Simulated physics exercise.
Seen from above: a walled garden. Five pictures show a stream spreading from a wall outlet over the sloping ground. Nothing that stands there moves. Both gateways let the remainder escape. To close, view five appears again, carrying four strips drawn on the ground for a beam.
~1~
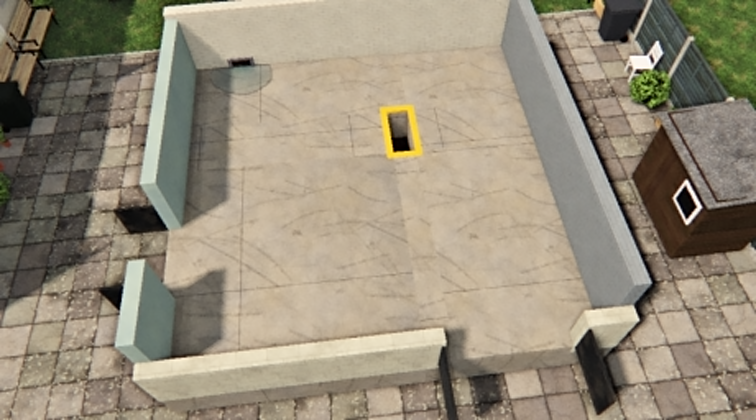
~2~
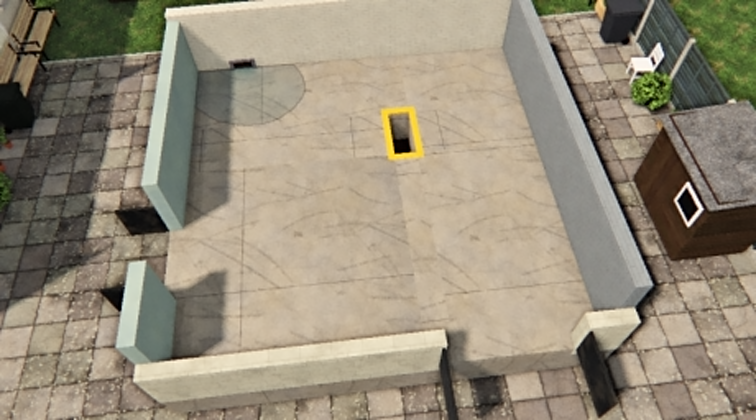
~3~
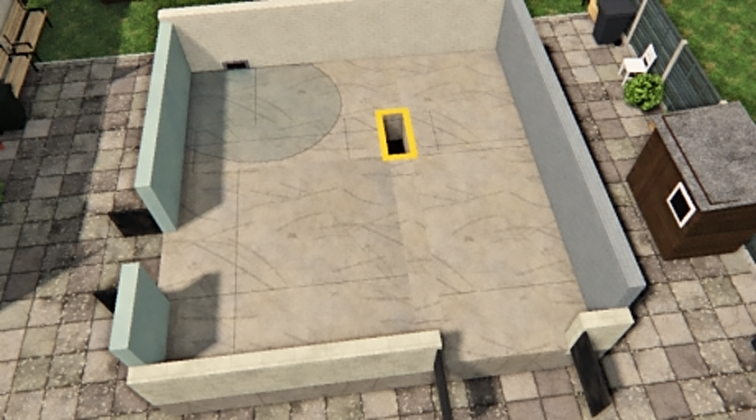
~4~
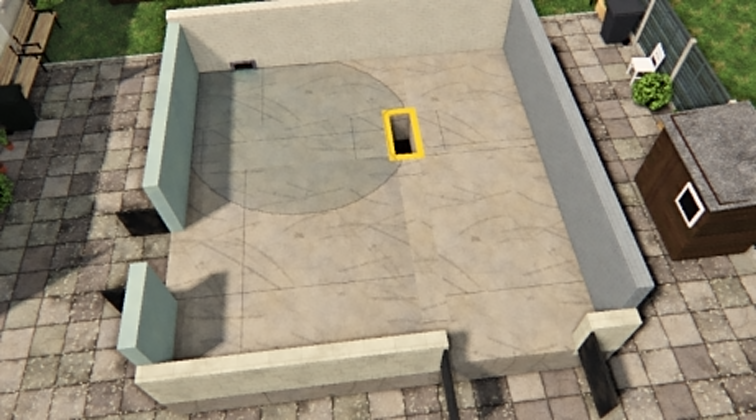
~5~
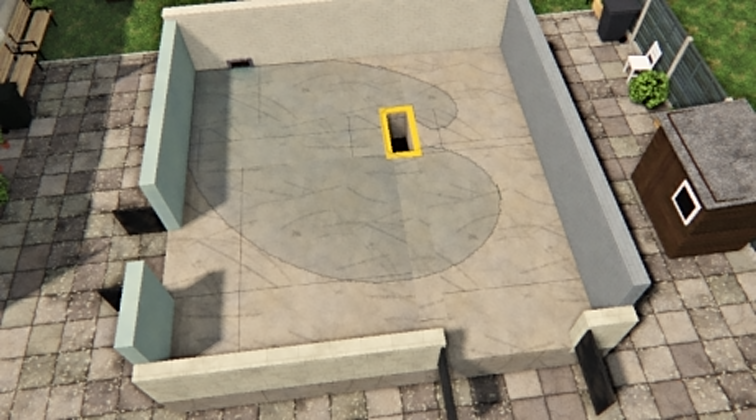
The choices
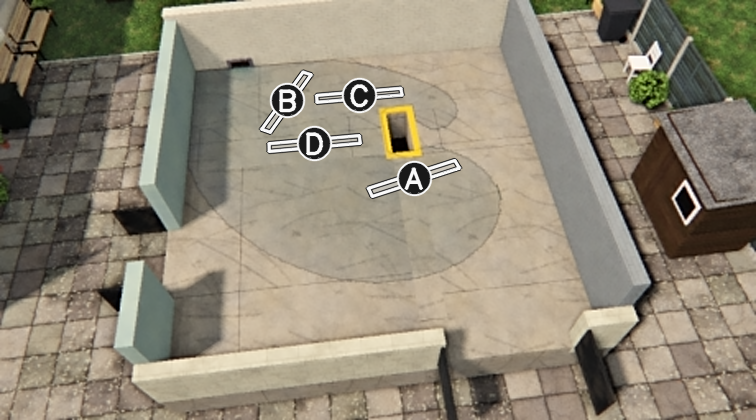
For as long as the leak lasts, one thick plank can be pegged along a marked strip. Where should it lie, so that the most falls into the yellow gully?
D works best here.
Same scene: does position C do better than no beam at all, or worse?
Worse.
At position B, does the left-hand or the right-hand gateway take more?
The right one.
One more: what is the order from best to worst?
The order is D, A, C, B.
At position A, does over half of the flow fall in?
No, it does not.
On the marked copy, A from (370, 192) to (457, 164); B from (265, 130) to (307, 73); C from (316, 98) to (401, 91); D from (269, 147) to (359, 139).
For position A, about 31 % of the stream runs into the yellow gully, about 67 % out by the gates.
For position B, about 7 % of the stream runs into the yellow gully, about 91 % out by the gates.
For position C, about 19 % of the stream runs into the yellow gully, about 80 % out by the gates.
For position D, about 46 % of the stream runs into the yellow gully, about 53 % out by the gates.
